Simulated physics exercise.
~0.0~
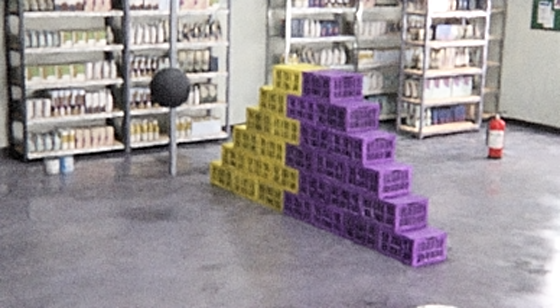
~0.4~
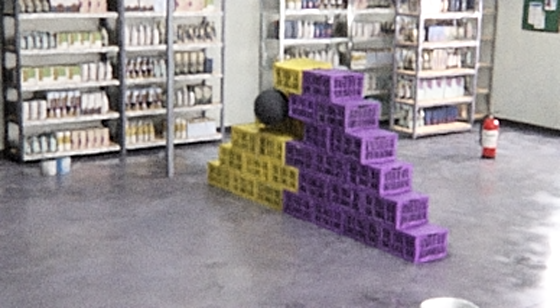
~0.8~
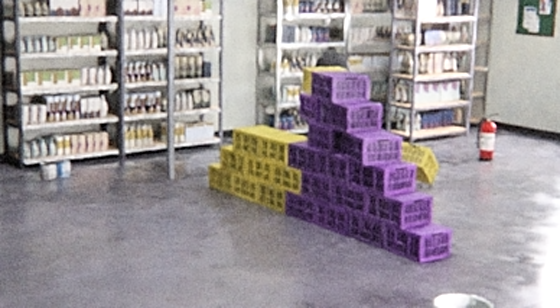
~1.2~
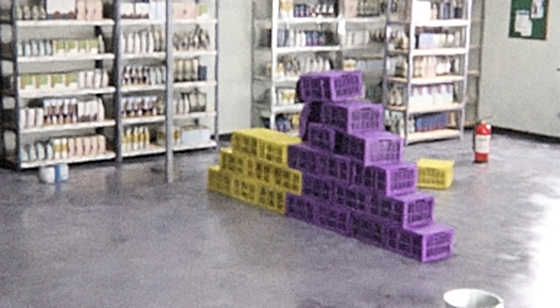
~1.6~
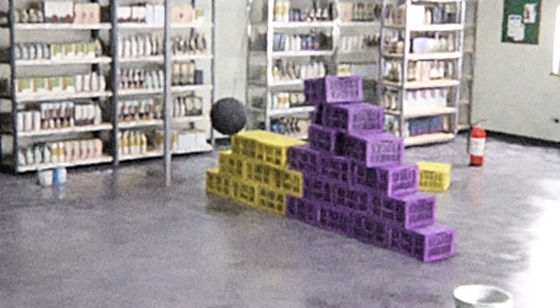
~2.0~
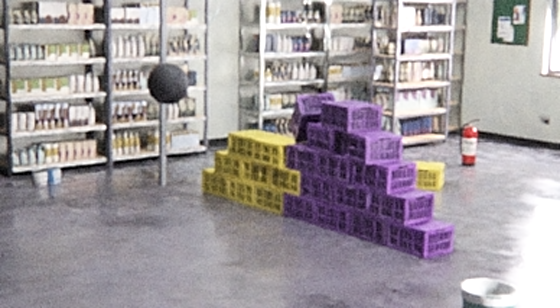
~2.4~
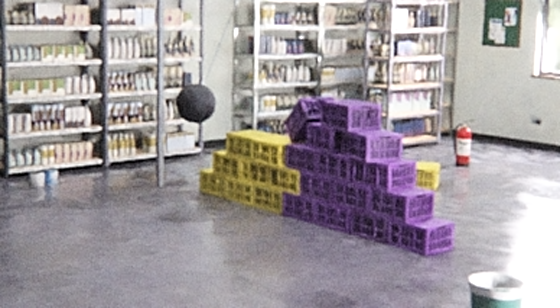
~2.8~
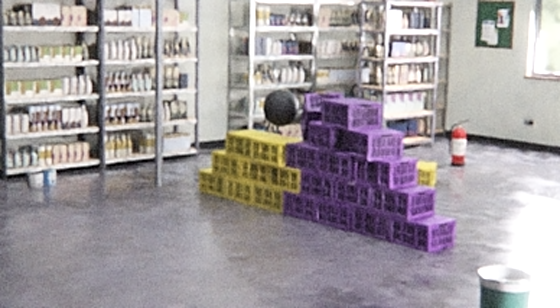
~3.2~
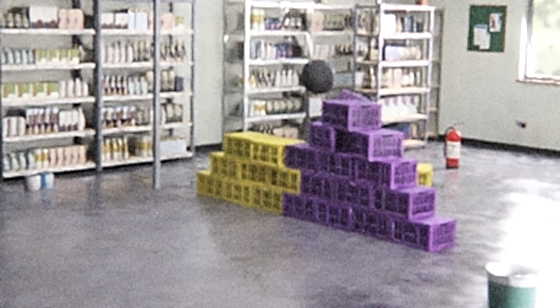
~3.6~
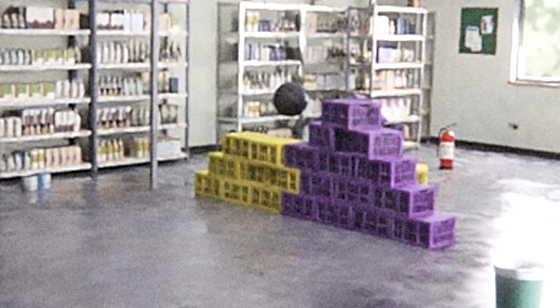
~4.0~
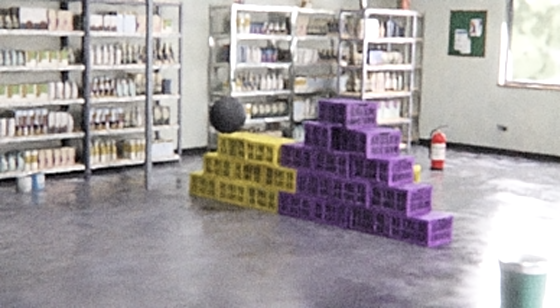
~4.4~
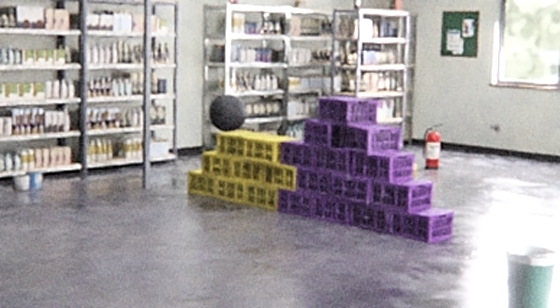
A stepped wall of crates, yellow on the left and purple on the right, stands on a shiny grey shop floor, seen from slightly above as the view drifts sideways. Behind it are shelves of bottles, with a red fire extinguisher to the right. A dark ball swings in from the left and strikes the upper crates, knocking a yellow one down behind the purple side. The ball swings back left, and the top purple crate tips over. It returns toward the purple steps, then swings left again, ending above the lowered yellow steps while most crates still stand.
